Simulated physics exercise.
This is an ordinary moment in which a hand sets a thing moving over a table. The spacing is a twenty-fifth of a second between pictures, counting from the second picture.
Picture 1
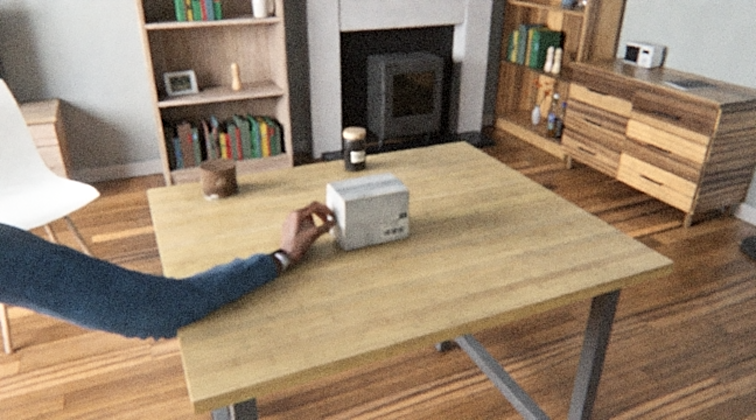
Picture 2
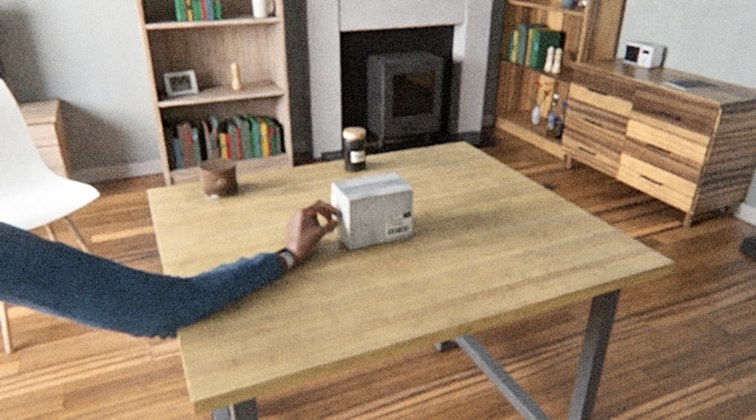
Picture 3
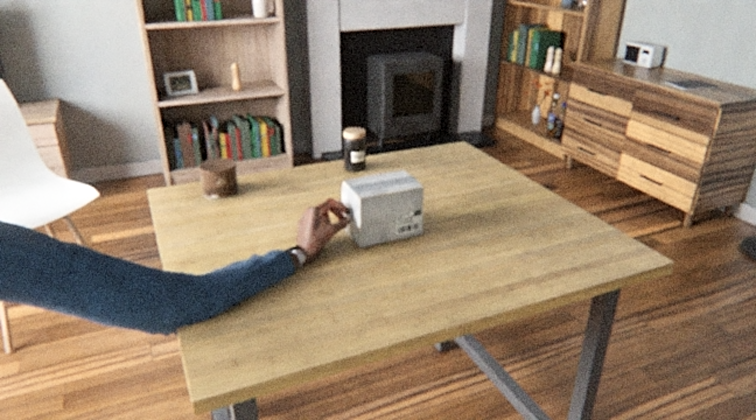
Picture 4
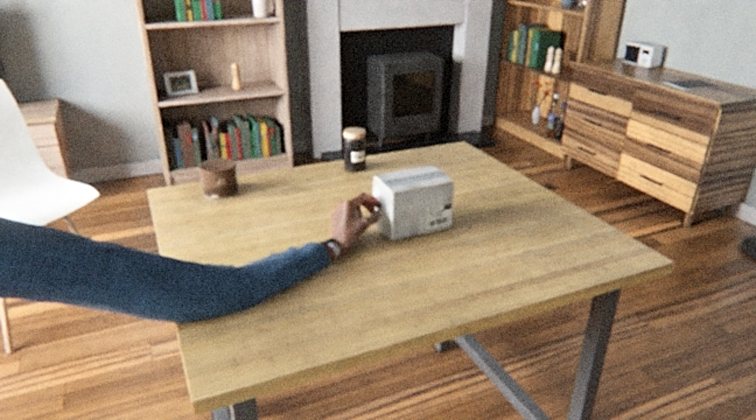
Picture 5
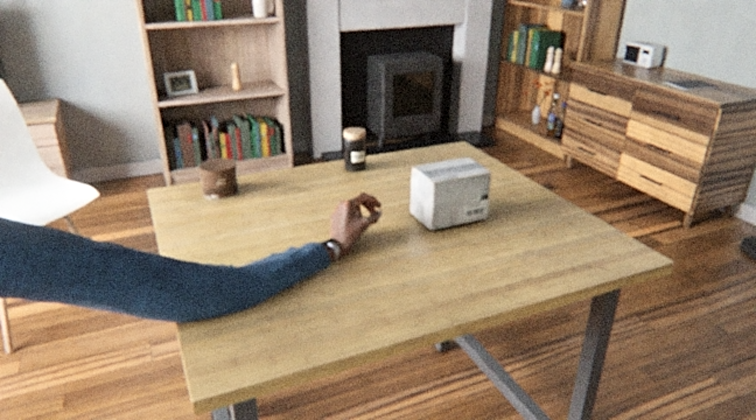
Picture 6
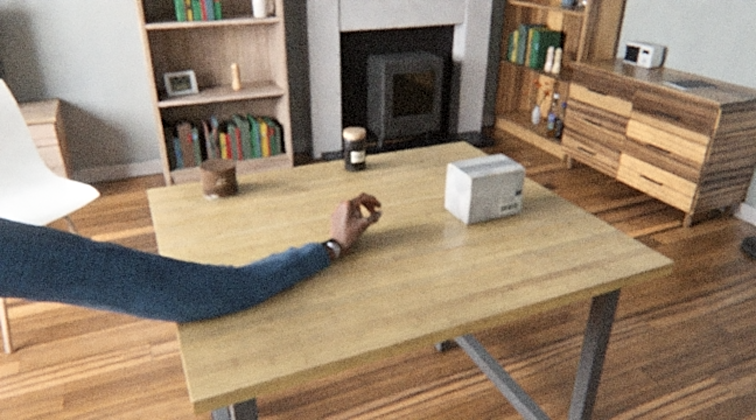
The video shows a hand in a dark blue sleeve pushing a white box rightward across a wooden table, near a dark jar and a brown container; the hand then stays still as the box slides farther right, away from it.
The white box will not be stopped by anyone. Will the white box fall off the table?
Yes, it leaves the table.
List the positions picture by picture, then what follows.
In the first frame, under the hand; white box (368, 211).
In the second frame, under the hand; white box (372, 210).
In the third frame, under the hand; white box (383, 208).
In the fourth frame, white box (413, 202).
In the fifth frame, white box (450, 193) slid about its own width.
In the sixth frame, white box (485, 188) slid about its own width.
Then, 0.10 s after the last picture, white box slid well along near (557, 174).
Then, 0.30 s after the last picture, white box now off the table.
Then, 0.40 s after the last picture, things are still on the move.
Then, 0.60 s after the last picture, as before.
By the end, off the table, white box.
